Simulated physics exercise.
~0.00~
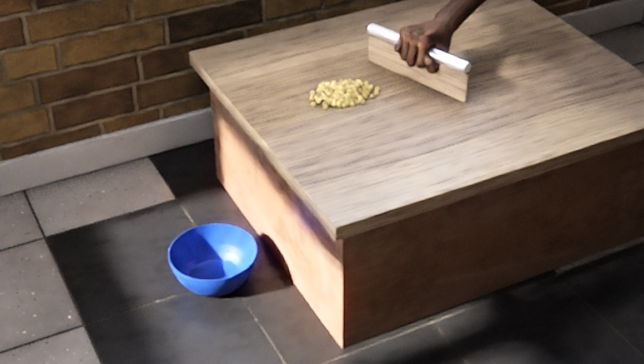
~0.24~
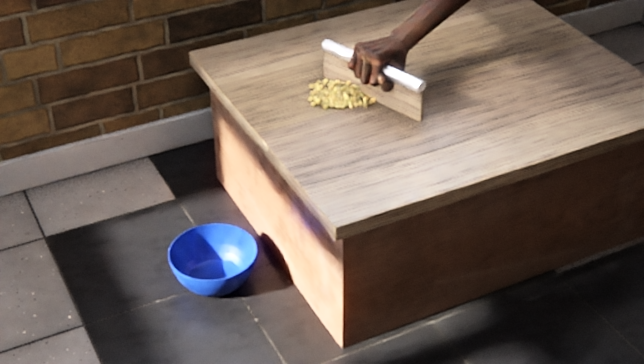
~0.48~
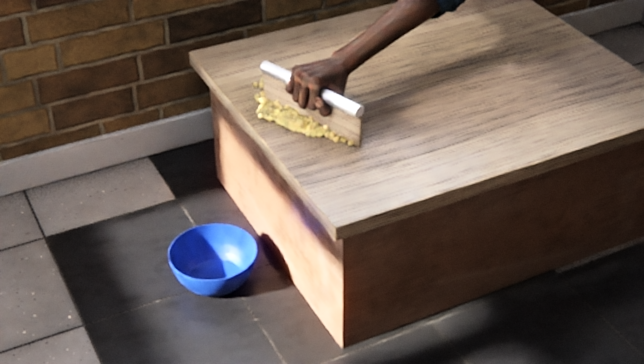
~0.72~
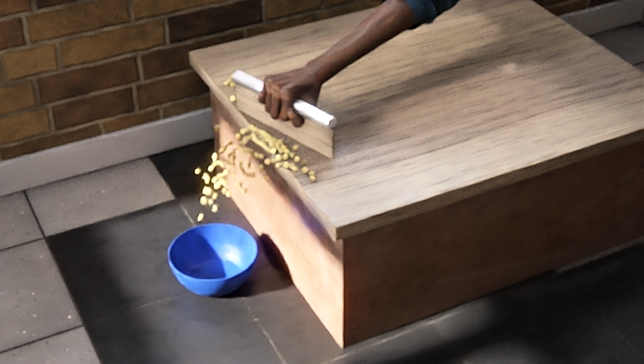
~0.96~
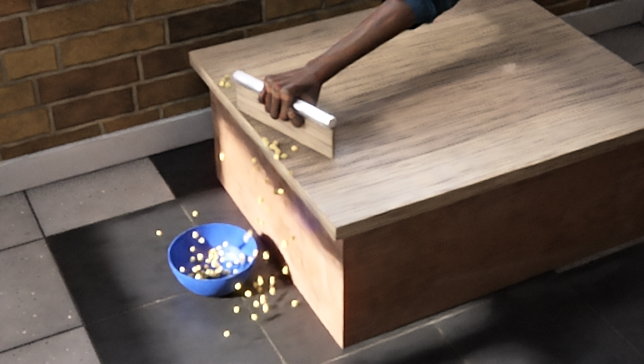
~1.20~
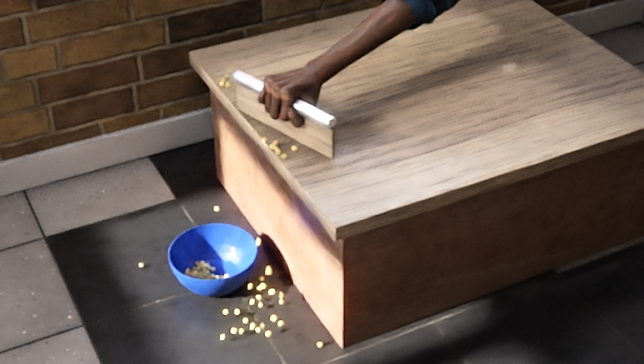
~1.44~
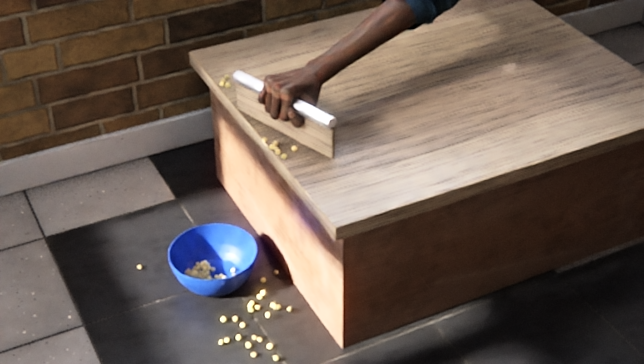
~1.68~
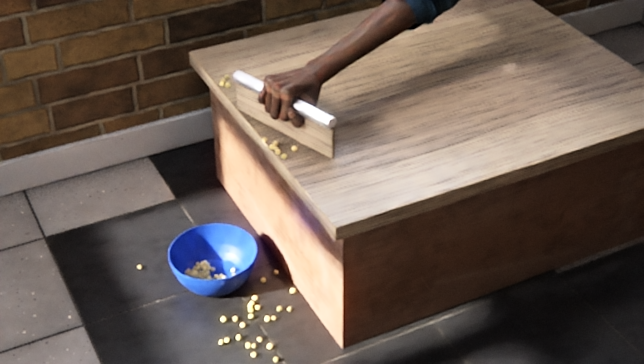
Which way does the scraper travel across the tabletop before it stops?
The scraper travels to the left, pushing the yellow pieces ahead of it until it stops near the edge.
